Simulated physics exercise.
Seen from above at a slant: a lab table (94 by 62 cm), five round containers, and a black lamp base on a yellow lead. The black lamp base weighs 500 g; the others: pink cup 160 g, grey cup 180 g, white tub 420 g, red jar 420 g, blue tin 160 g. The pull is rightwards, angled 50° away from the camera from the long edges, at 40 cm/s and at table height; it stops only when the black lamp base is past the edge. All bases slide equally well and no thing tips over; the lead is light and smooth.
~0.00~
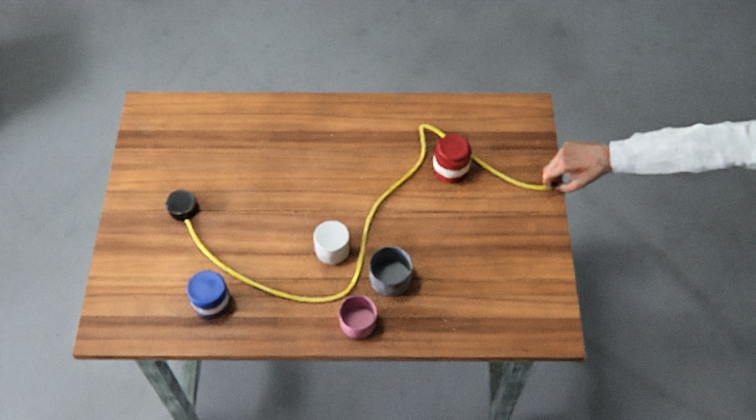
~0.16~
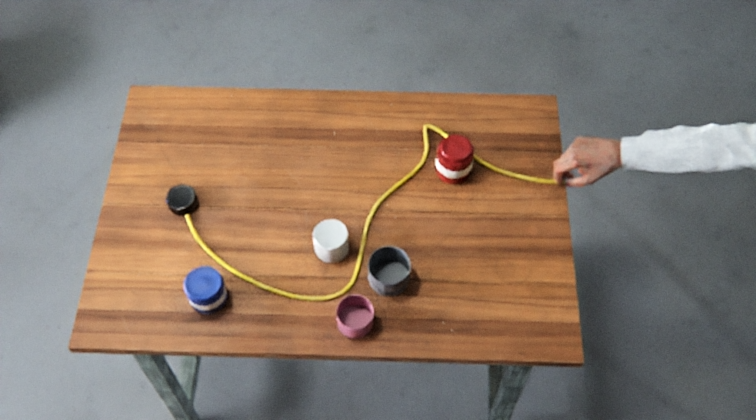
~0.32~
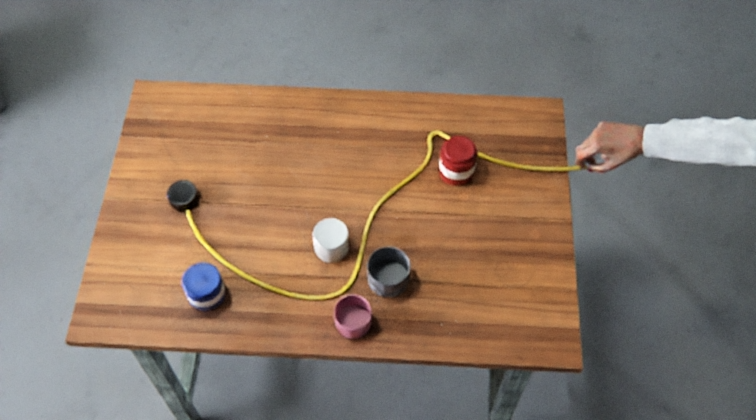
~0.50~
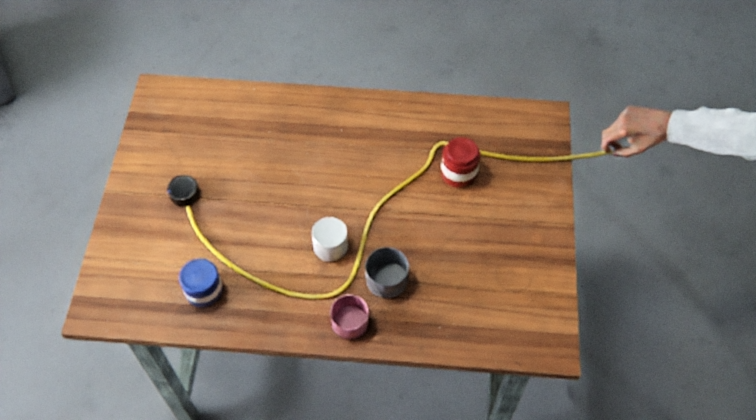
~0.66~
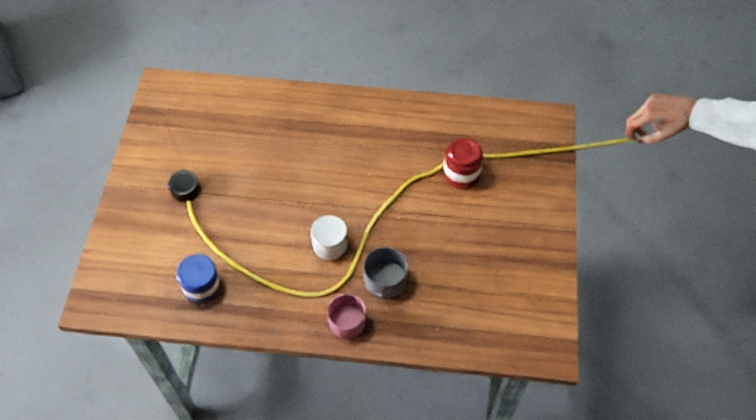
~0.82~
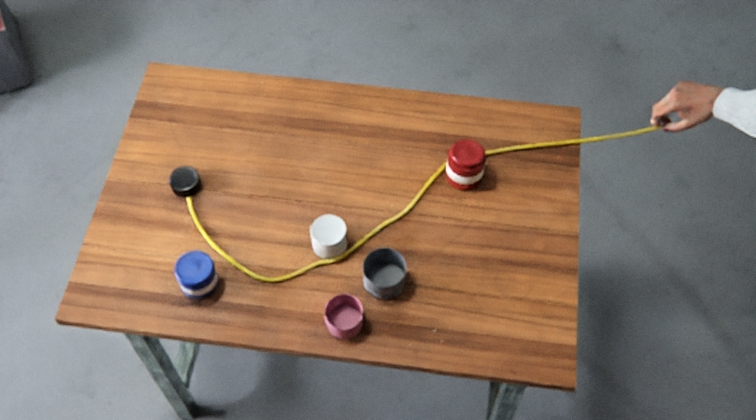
On a wooden table in a grey-floored room, a hand at the right draws a yellow cord away from a black round object, past five round containers. The loop near the red jar flattens first, then the lower bend lifts toward the white tub, while the containers and black object barely move.
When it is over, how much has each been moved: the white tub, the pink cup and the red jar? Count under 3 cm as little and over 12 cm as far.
The white tub gets dragged far, the pink cup stays in the low band, the red jar stays about where it is.
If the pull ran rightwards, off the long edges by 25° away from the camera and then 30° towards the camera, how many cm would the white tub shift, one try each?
In turn about 20 cm, 7 cm.
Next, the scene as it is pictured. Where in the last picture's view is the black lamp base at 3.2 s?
Around (501, 112).
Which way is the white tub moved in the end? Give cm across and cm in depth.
Some 1 cm left, 21 cm away.
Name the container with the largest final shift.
The white tub.
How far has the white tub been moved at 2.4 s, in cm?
Some 22 cm.
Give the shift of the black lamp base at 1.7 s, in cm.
Some 10 cm.
By 1.7 s the black lamp base has slid 10 cm, and the shifts are, white tub 19 cm.
By 2.4 s the black lamp base has slid 38 cm, and the shifts are, white tub 21 cm.
By 3.2 s the black lamp base has slid 66 cm, and the shifts are, white tub 21 cm.
By 3.8 s the black lamp base is off the top, and the shifts are, white tub 21 cm at (342, 137), red jar 0 cm at (469, 153), pink cup 0 cm at (344, 311).
